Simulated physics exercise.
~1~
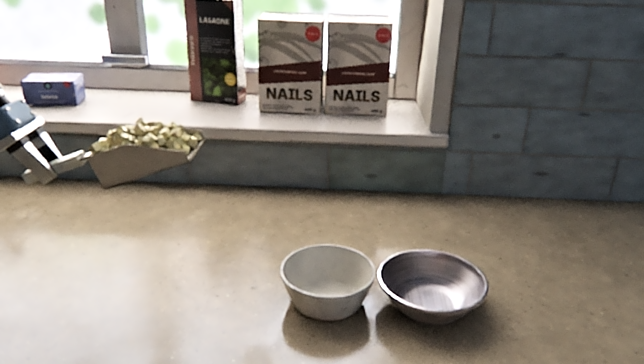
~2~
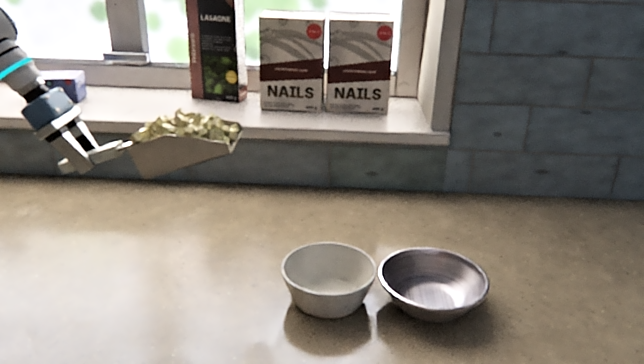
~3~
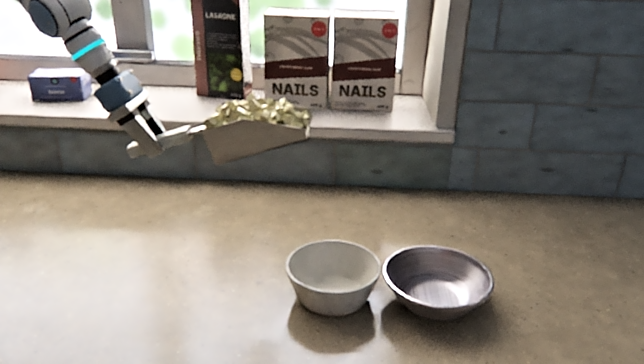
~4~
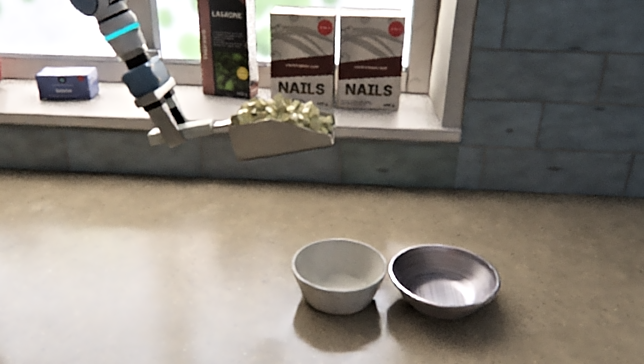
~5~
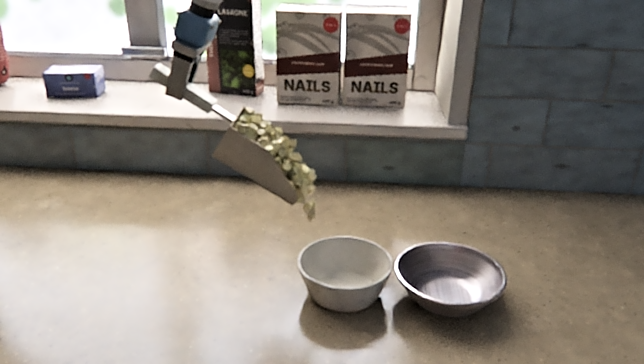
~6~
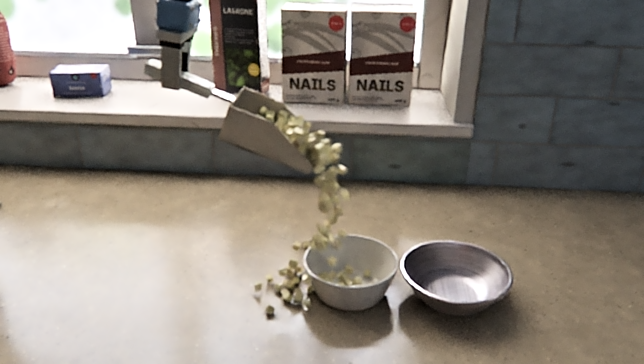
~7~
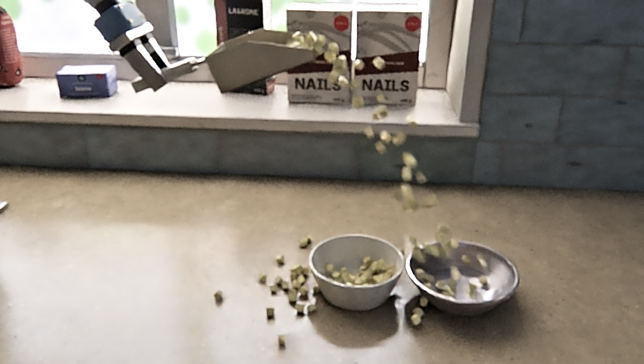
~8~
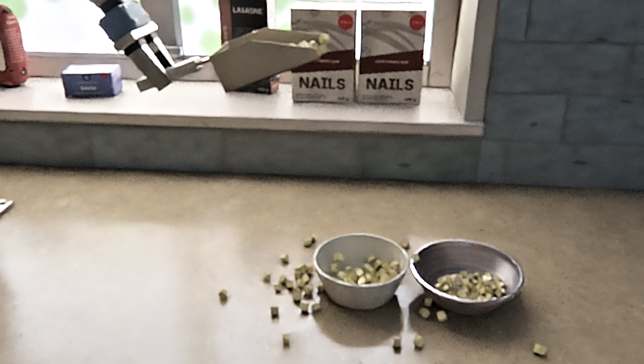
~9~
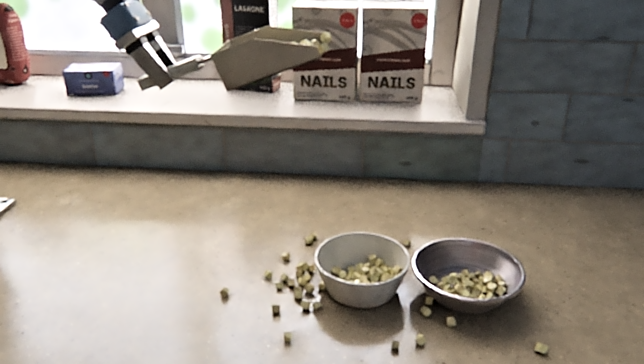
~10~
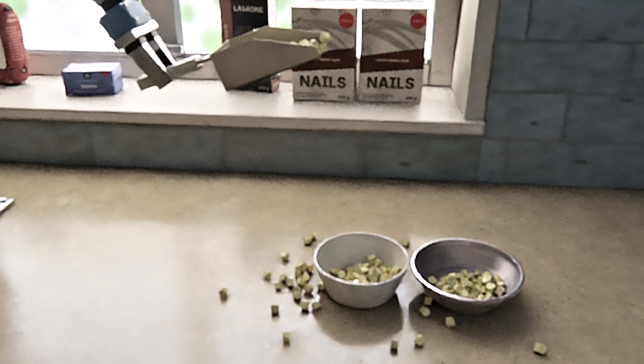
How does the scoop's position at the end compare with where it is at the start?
At the start the scoop is at the far left, low against the edge of the windowsill. By the end it is farther to the right and higher, held up beside the boxes labelled nails.
